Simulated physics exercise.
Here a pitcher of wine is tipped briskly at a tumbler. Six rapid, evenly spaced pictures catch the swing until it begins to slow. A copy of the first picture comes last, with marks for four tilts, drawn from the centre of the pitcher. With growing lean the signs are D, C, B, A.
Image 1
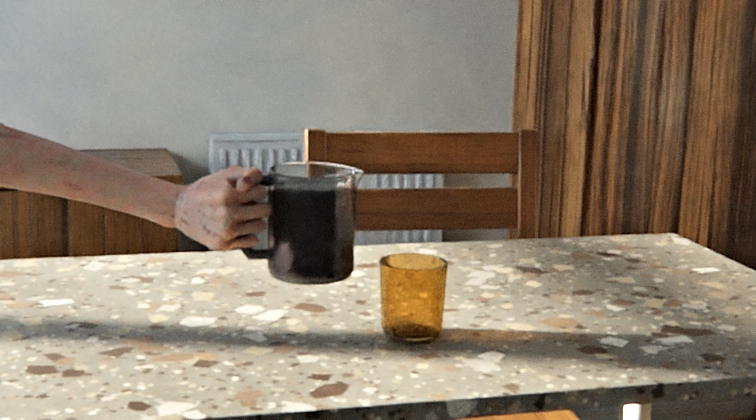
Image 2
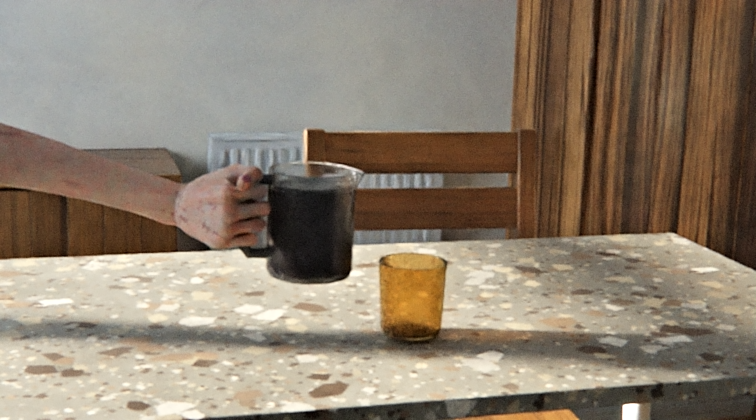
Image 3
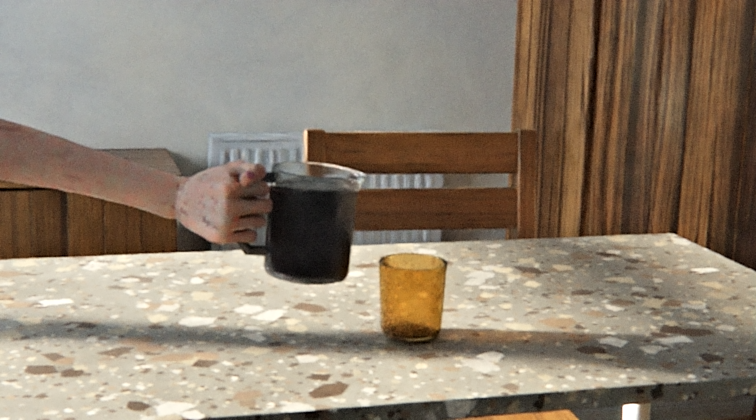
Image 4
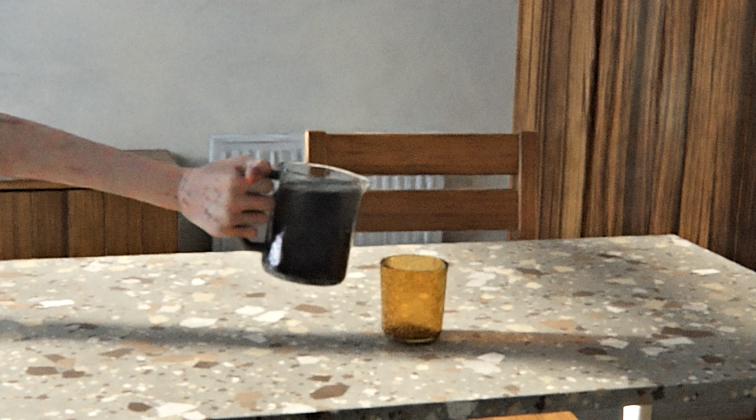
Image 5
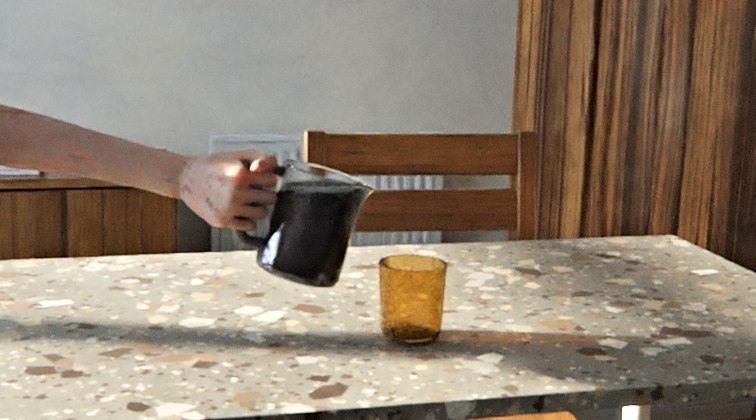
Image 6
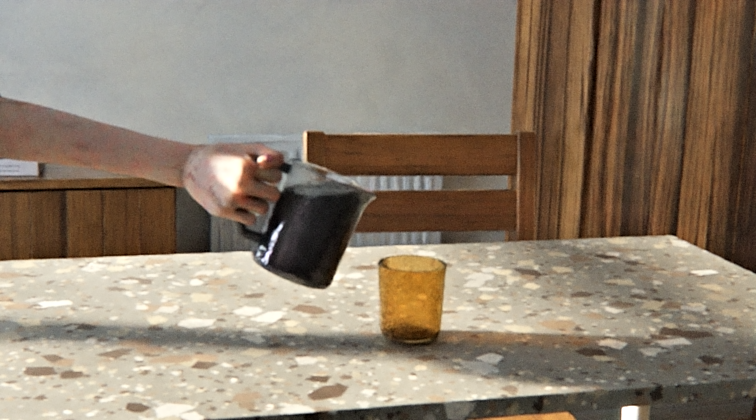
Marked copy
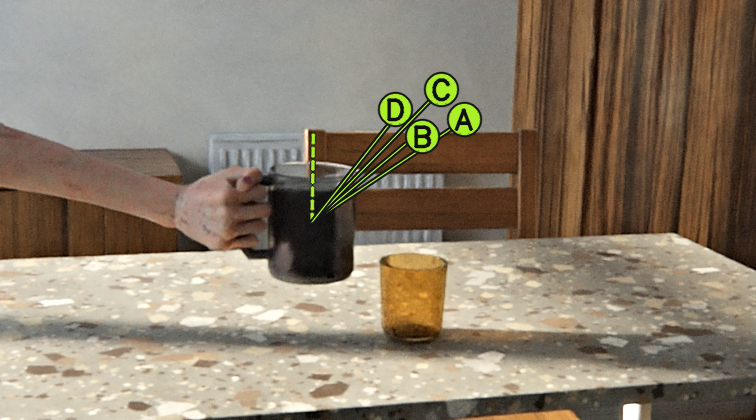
A hand held a glass pitcher of dark wine upright beside an amber tumbler on a speckled table, then tilted it partway to the right toward the tumbler, with nothing leaving the lip.
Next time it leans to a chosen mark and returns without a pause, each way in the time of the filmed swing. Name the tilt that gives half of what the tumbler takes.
B.
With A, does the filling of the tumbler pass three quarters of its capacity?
No, less.
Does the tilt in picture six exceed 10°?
Yes, it does.
In lime, A at (450, 129); B at (405, 143); C at (429, 101); D at (388, 125).
Choosing A, the tumbler ends with about 64 % of what it can hold.
Choosing B, the tumbler ends with about 50 % of what it can hold.
Choosing C, the tumbler ends with about 36 % of what it can hold.
Choosing D, the tumbler ends with about 25 % of what it can hold.
